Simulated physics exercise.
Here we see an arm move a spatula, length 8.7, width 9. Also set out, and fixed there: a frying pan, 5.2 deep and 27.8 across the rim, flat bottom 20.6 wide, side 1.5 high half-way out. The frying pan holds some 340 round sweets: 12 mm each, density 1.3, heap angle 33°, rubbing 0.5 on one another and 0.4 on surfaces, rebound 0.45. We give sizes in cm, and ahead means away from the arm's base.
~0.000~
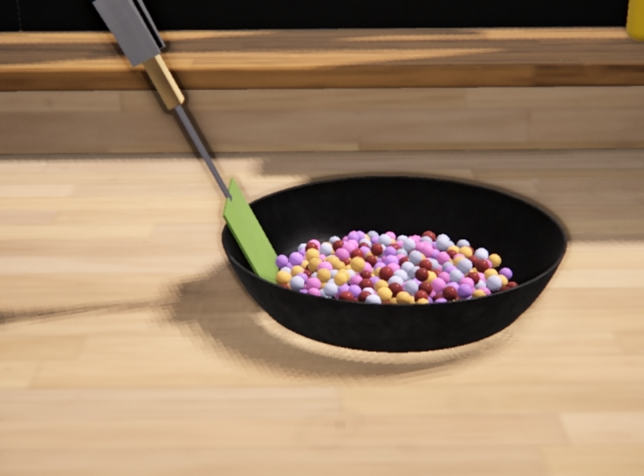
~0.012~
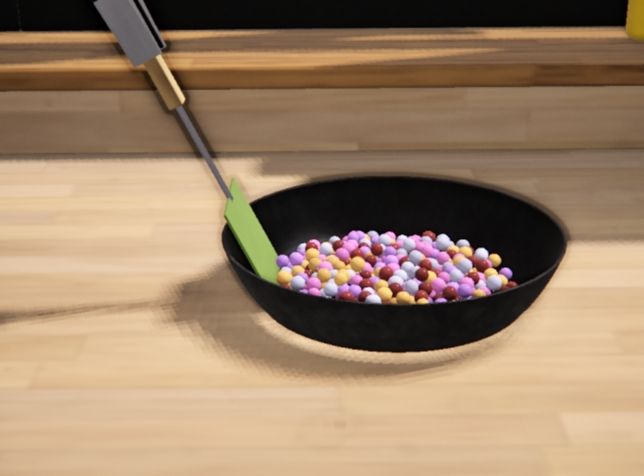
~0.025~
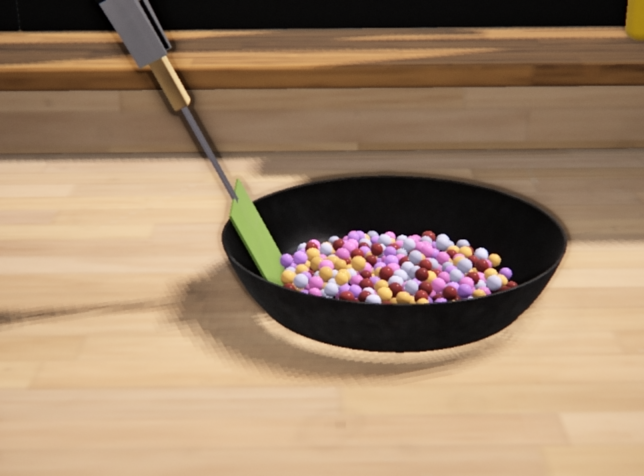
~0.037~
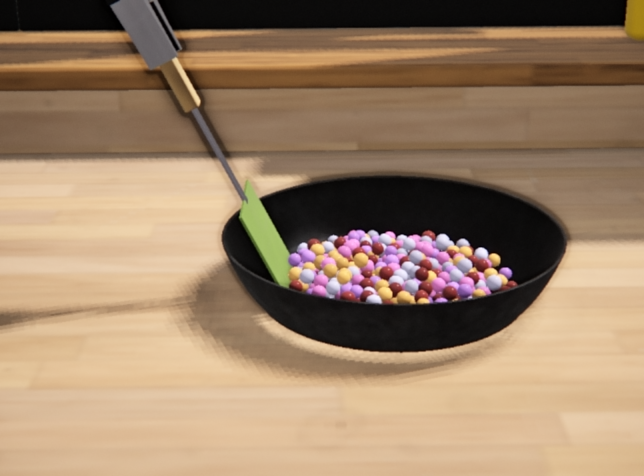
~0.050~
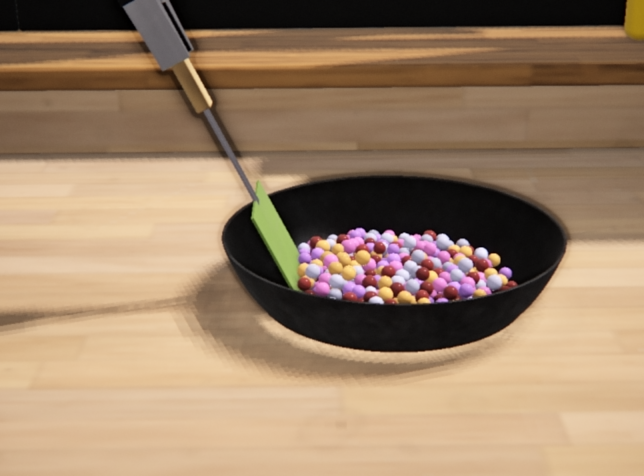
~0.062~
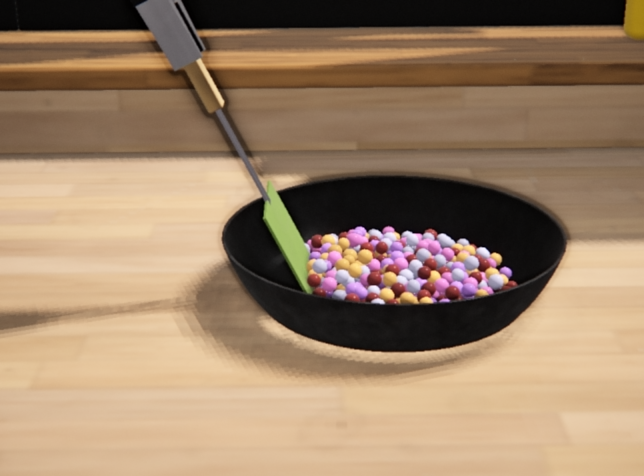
In this clip, a green spatula held by a mechanical arm rests at the left side of a black frying pan of colorful round sweets, then moves slowly a short way right, pushing the nearest sweets along.
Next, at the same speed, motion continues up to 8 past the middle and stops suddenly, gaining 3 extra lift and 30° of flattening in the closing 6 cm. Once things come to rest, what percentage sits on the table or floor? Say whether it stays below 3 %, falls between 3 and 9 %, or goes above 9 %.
It stays below 3 %.
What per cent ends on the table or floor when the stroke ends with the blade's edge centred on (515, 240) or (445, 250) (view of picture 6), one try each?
Estimates, in order: 15 % and 0 %.
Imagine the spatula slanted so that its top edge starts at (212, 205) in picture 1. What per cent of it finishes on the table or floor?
Around 0 percent ends up on the table or floor.
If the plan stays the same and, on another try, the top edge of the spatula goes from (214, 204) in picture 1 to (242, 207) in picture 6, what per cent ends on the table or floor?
Near 0 in a hundred.
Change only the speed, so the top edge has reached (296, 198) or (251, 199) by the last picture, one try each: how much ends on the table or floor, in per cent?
10 % and 0 %.
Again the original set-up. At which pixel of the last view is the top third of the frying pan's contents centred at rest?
Pixel estimate: About (510, 254).
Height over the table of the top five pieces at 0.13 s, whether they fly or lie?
4 cm.
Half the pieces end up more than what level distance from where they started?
It comes to some 5 cm.
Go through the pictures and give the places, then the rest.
In the first picture, the spatula top edge at (228, 196), sloping 64°; upper third of the load around (391, 269), from x 280 to 510, top at y 235; 339 in the frying pan.
In the second picture, the spatula top edge at (229, 196), sloping 64°; upper third of the load around (391, 269), from x 280 to 510, top at y 235.
In the third picture, the spatula top edge at (234, 197), sloping 64°; upper third of the load around (391, 269), from x 280 to 510, top at y 235.
In the fourth picture, the spatula top edge at (244, 198), sloping 64°; upper third of the load around (384, 269), from x 280 to 510, top at y 235.
In the fifth picture, the spatula top edge at (255, 199), sloping 64°; upper third of the load around (383, 266), from x 280 to 510, top at y 235.
In the sixth picture, the spatula top edge at (267, 199), sloping 64°; upper third of the load around (386, 265), from x 285 to 510, top at y 235; 339 in the frying pan.
After 0.13 s, sloping 64°, highest piece 4 above the table; 339 in the frying pan.
After 0.20 s, sloping 55°, highest piece 5 above the table; 339 in the frying pan.
After 0.44 s, sloping 34°, highest piece 5 above the table; 336 in the frying pan, 3 on the table or floor.
After 1.49 s, sloping 34°, highest piece 5 above the table; 336 in the frying pan, 3 on the table or floor.
In the end, 336 in the frying pan, 3 on the table or floor. That is 1 % on the table or floor.
